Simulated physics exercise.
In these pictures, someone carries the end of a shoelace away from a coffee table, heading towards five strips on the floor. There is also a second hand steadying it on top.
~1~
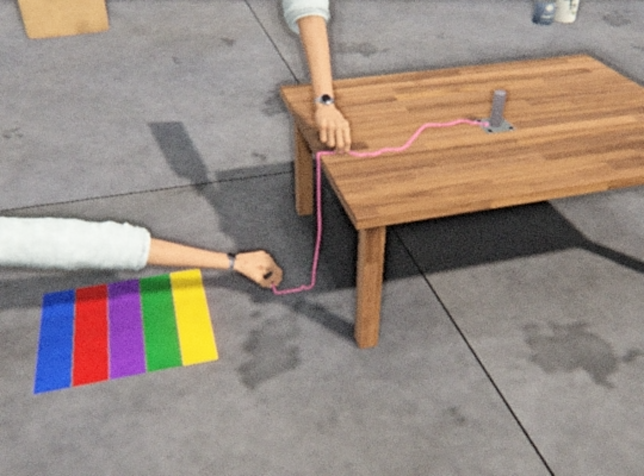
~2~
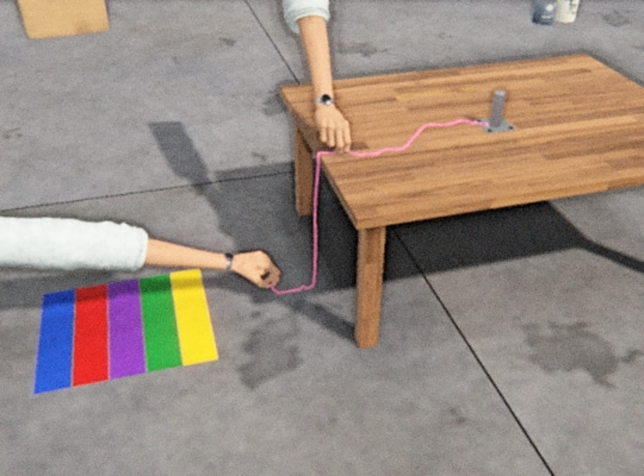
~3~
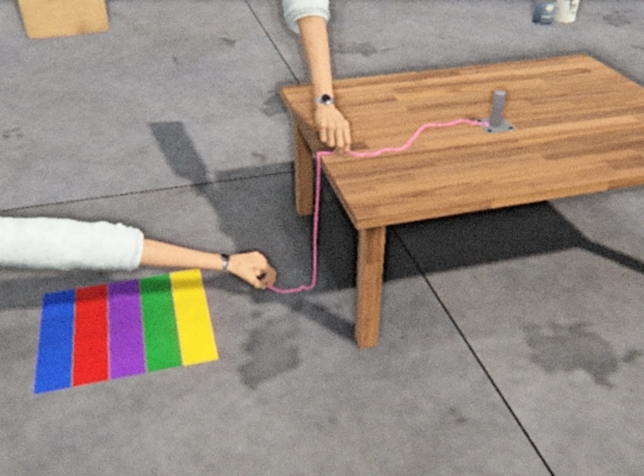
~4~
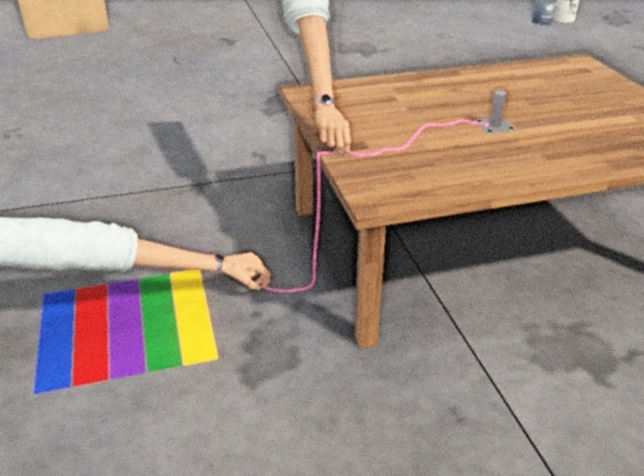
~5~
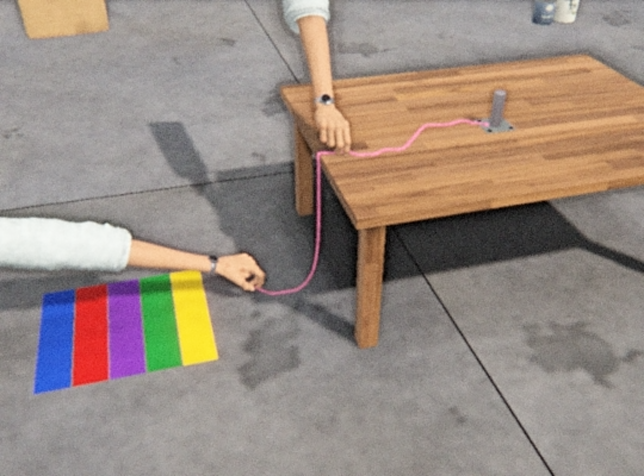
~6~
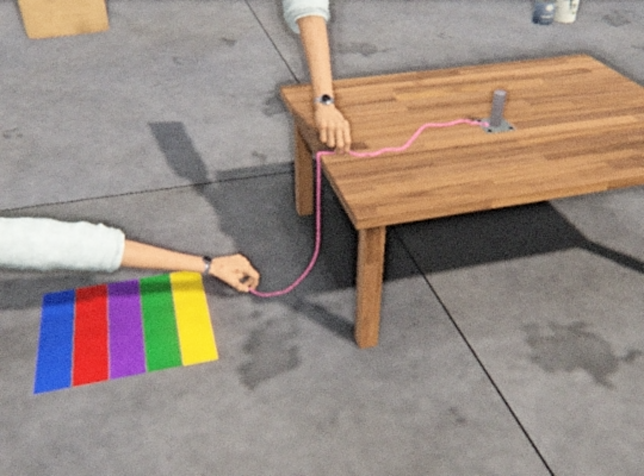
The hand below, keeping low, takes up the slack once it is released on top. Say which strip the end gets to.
It gets to the purple strip.
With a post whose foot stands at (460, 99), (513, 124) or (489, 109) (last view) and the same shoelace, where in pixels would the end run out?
About (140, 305), (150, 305) and (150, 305).
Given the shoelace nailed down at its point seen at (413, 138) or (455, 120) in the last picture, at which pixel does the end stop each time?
Roughly (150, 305) and (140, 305).
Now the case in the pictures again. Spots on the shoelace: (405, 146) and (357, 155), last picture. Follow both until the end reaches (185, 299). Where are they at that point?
They end up close to (374, 143) and (324, 154).
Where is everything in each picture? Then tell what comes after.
End (273, 284); yellow (197, 343); green (163, 350); purple (127, 356); red (91, 363); blue (54, 370), in the first frame.
End (271, 284); shoelace through (461, 121) (415, 136) (371, 155) (318, 172) (315, 230) (314, 282), in the second frame.
End (267, 285), in the third frame.
End (261, 286); shoelace through (461, 121) (415, 136) (371, 155) (319, 172) (317, 230) (313, 282), in the fourth frame.
End (255, 287), in the fifth frame.
End (249, 288); shoelace through (461, 121) (415, 136) (371, 155) (319, 172) (318, 230) (299, 280), in the sixth frame.
Early on, end near (185, 299); over yellow.
Midway, end near (148, 306); over green.
At the end of the slack, end near (126, 309); over purple. Over purple.
